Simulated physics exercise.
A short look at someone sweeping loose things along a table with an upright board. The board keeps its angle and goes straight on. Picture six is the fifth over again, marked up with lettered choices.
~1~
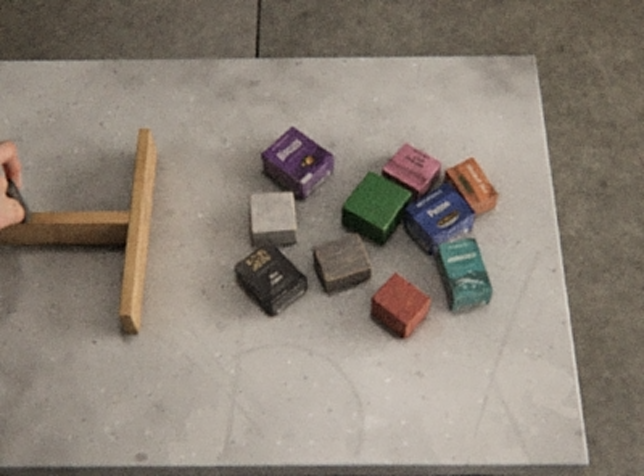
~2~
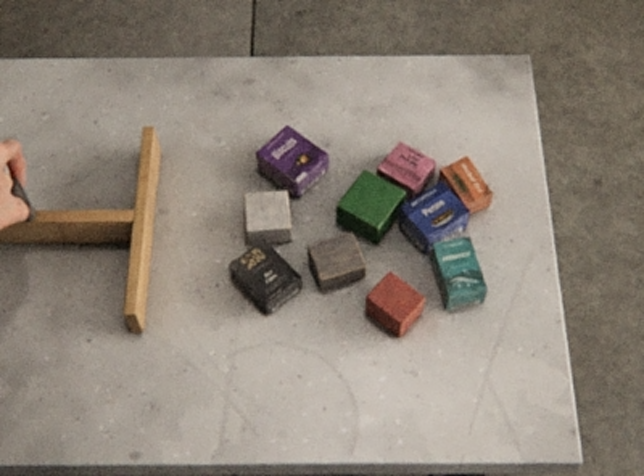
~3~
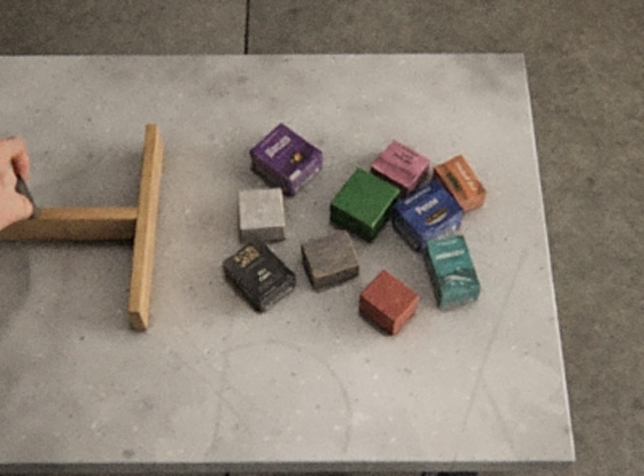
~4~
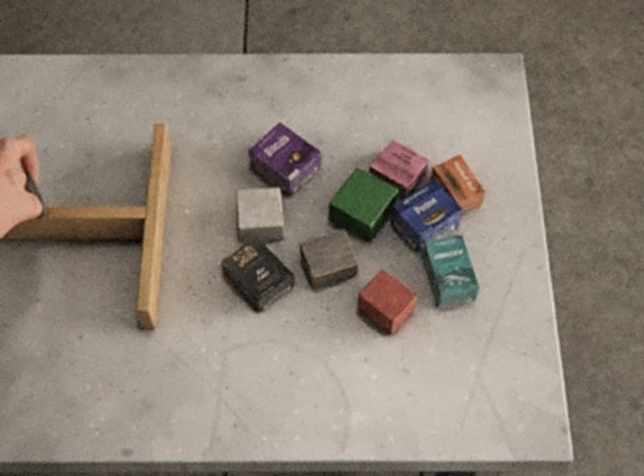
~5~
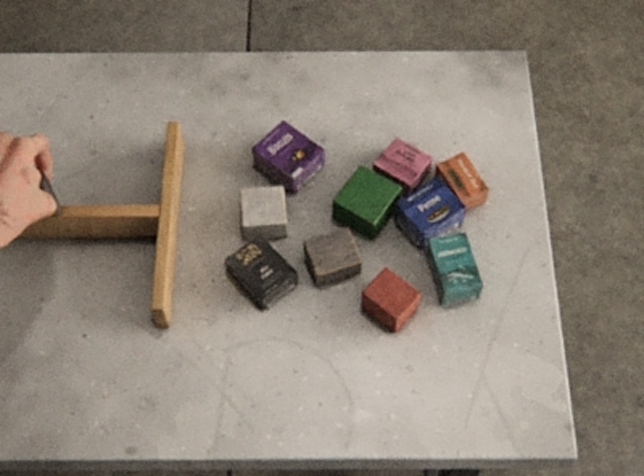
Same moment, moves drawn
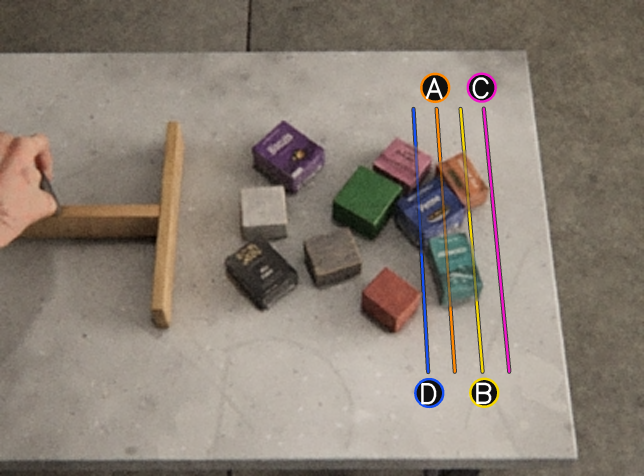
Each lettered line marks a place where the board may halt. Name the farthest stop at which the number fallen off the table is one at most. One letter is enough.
As far as mark D.
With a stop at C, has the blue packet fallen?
Yes.
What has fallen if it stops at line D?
It is the orange packet.
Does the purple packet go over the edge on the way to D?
No.
On the marked copy, A at (445, 231); B at (471, 231); C at (496, 231); D at (420, 231).
Taking D. A third of the way, board (257, 210); purple packet (303, 157); black packet (296, 282).
Two thirds of the way, board (349, 209); orange packet (499, 176); blue packet (486, 214).
When it is over, board (418, 209); orange packet over the edge; blue packet (542, 221); one fallen.
As for the rest, A drops two; B drops four; C drops seven.
